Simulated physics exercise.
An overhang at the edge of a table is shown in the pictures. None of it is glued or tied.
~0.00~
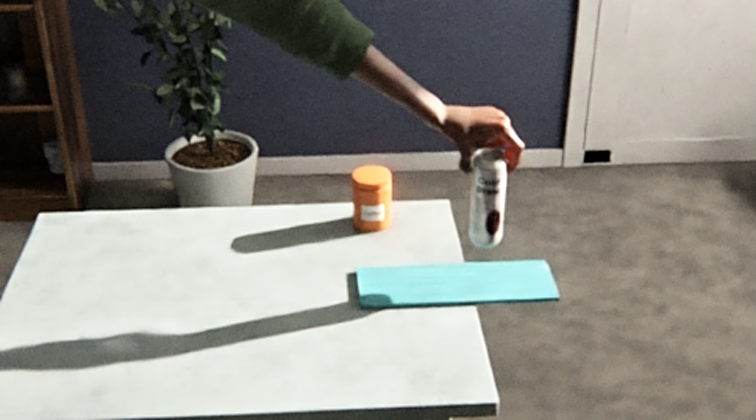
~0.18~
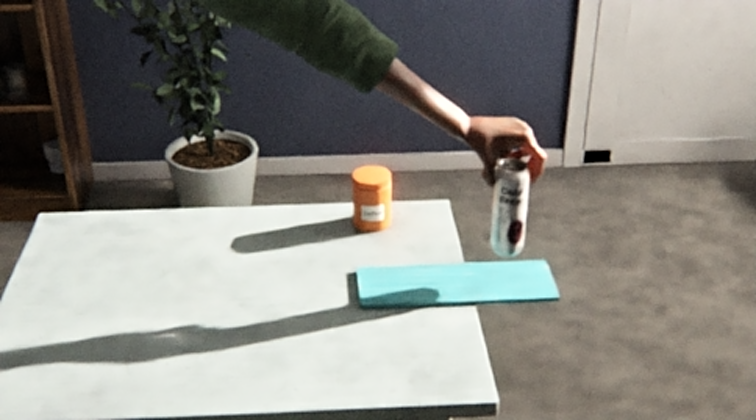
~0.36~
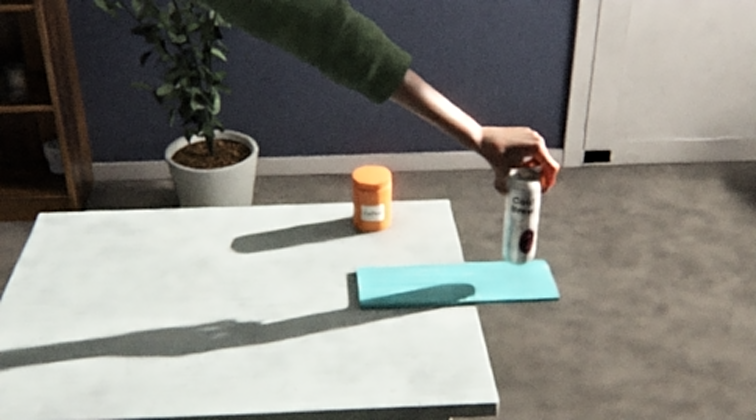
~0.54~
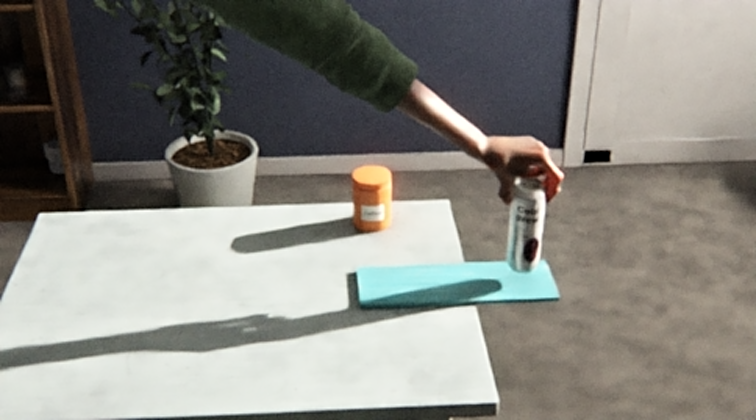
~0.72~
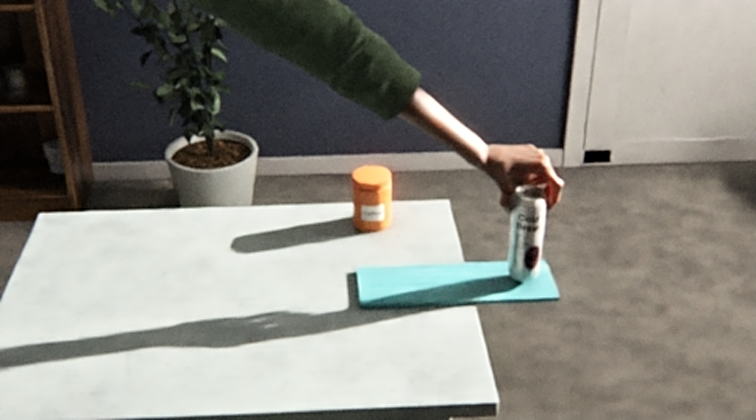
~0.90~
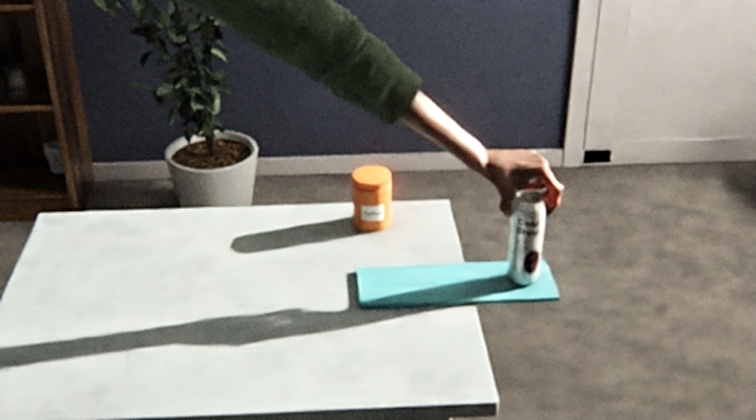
At the start, a hand holds a white can in the air above a teal board that overhangs the right edge of a white table, near an orange jar. The hand moves the can right, then lowers it onto the board's overhanging end, still gripping it.
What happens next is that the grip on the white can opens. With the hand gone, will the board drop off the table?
Yes, something falls.
After 1.30 s, white can now down on the floor or falling; turquoise board turned 56° from how it was put.
After 1.50 s, turquoise board now down on the floor or falling.
After 1.60 s, things are still on the move.
After 1.70 s, as before.
In the end (2.0 s), down on the floor or falling, white can and turquoise board; orange jar unmoved. The board goes over.
